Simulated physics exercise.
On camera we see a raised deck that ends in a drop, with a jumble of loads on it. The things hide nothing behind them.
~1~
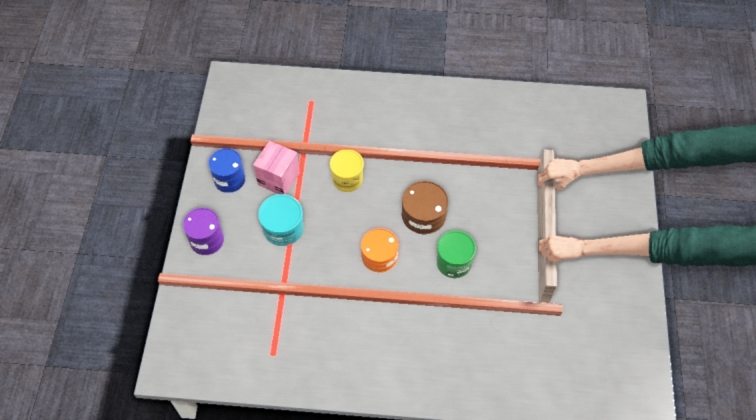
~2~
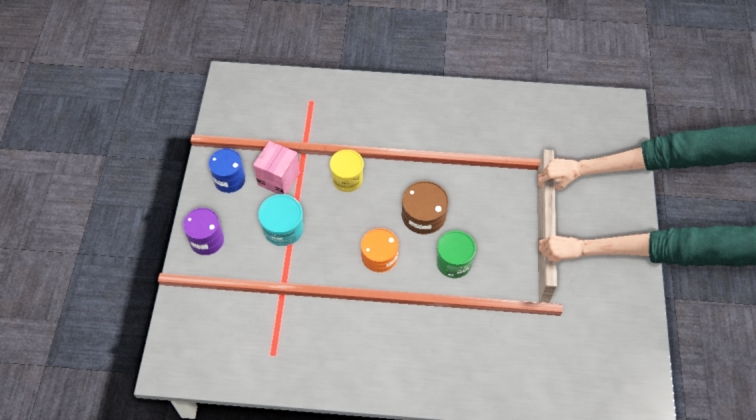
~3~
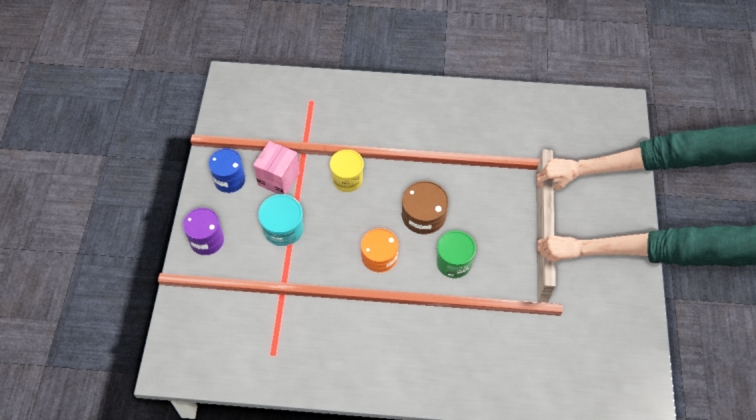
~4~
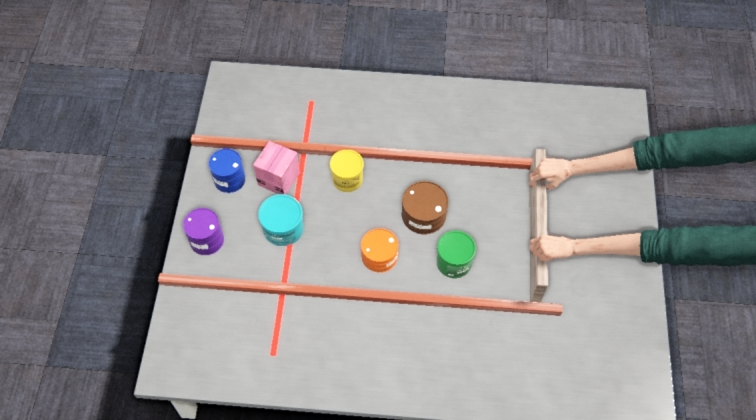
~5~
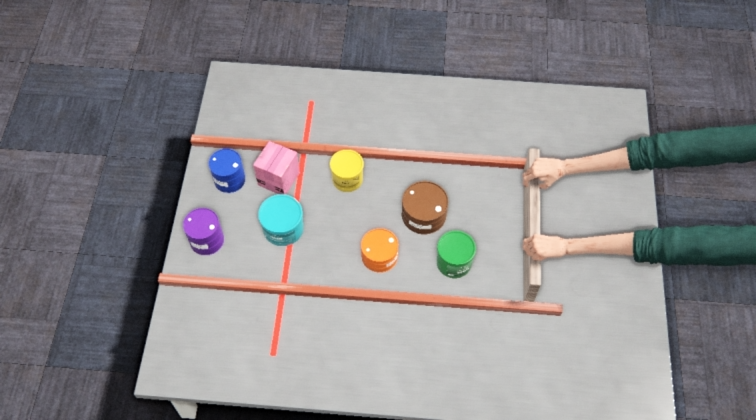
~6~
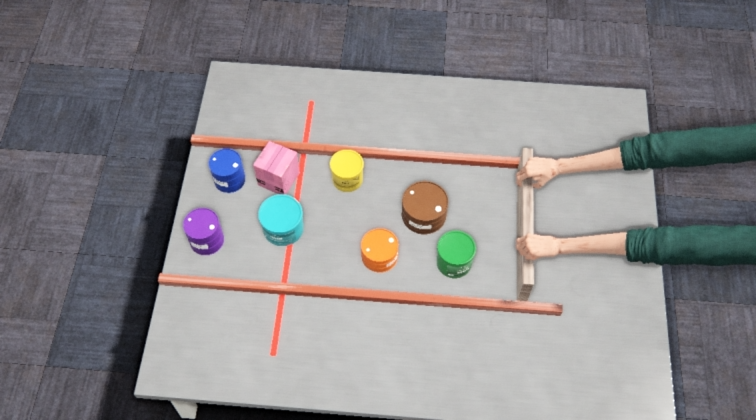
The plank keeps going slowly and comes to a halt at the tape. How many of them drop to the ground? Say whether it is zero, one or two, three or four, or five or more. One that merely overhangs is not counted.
It ends with every one still up.
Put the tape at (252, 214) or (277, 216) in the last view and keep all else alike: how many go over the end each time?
Respectively 2 and 0.
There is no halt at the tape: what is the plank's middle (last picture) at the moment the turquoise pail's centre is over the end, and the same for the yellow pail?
The turquoise pail gives roughly (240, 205), the yellow pail roughly (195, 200).
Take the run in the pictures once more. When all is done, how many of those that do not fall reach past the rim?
Overhanging: 0.
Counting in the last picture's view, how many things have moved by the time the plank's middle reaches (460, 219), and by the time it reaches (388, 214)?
1 and 3.
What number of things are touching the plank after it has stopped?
It ends up touching 3.
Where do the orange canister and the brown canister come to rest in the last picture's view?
Final pixels, roughly: (234, 243) for the first, (273, 197) for the other.
Soon after, none off yet; purple canister at rest near (204, 232); blue canister at rest near (227, 171); pink box at rest near (277, 169).
At rest, the number that fall off is zero.
